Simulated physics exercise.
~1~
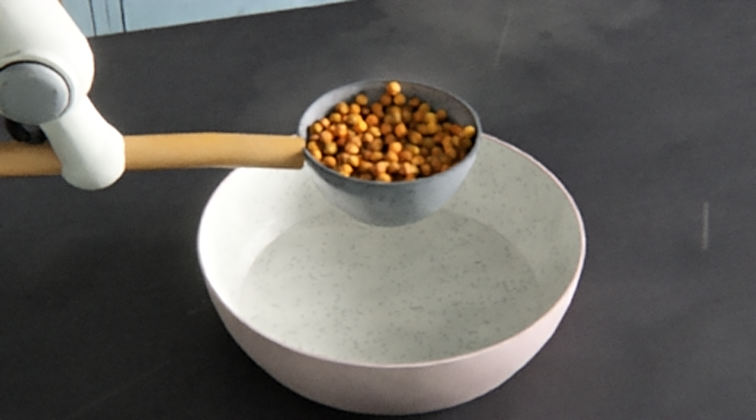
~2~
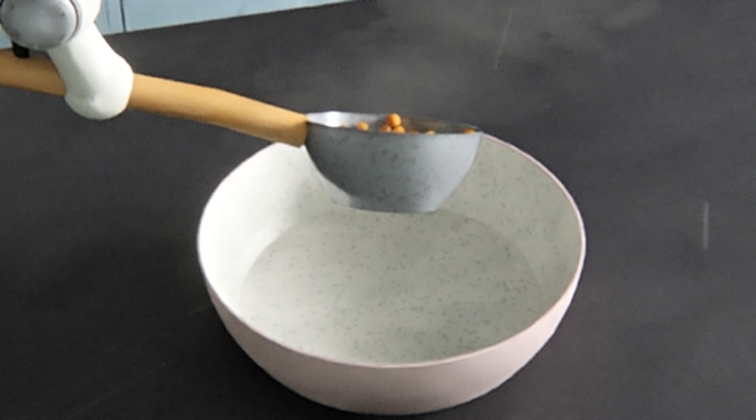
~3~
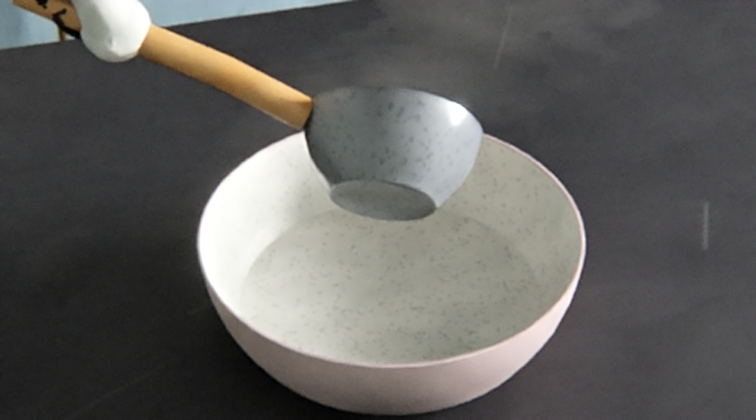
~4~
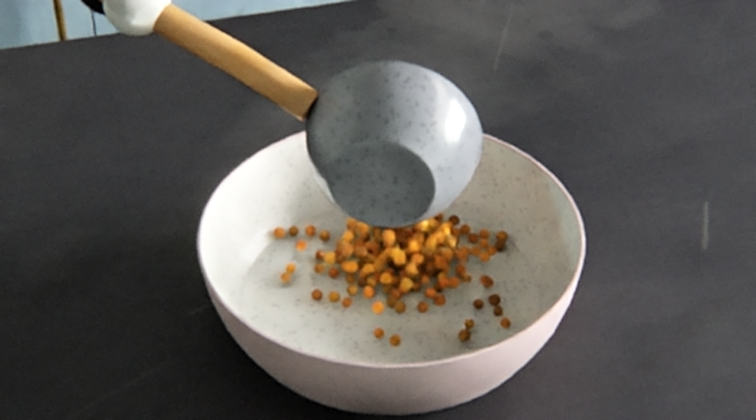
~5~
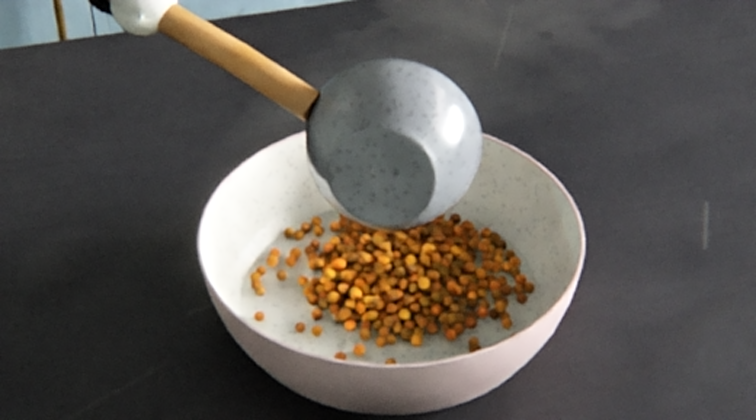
On a dark countertop, a wide, pale speckled pan sits beneath a grey ladle heaped with small orange-brown kernels. A white robotic gripper at the upper left holds the ladle by its wooden handle. The gripper rises and the ladle tips toward the right, its rim hiding most of the kernels until only the underside shows. As it turns further, the kernels spill out and scatter across the pan. At the end, the ladle hangs tipped over above the pan, with the kernels spread in a loose layer across the bottom.
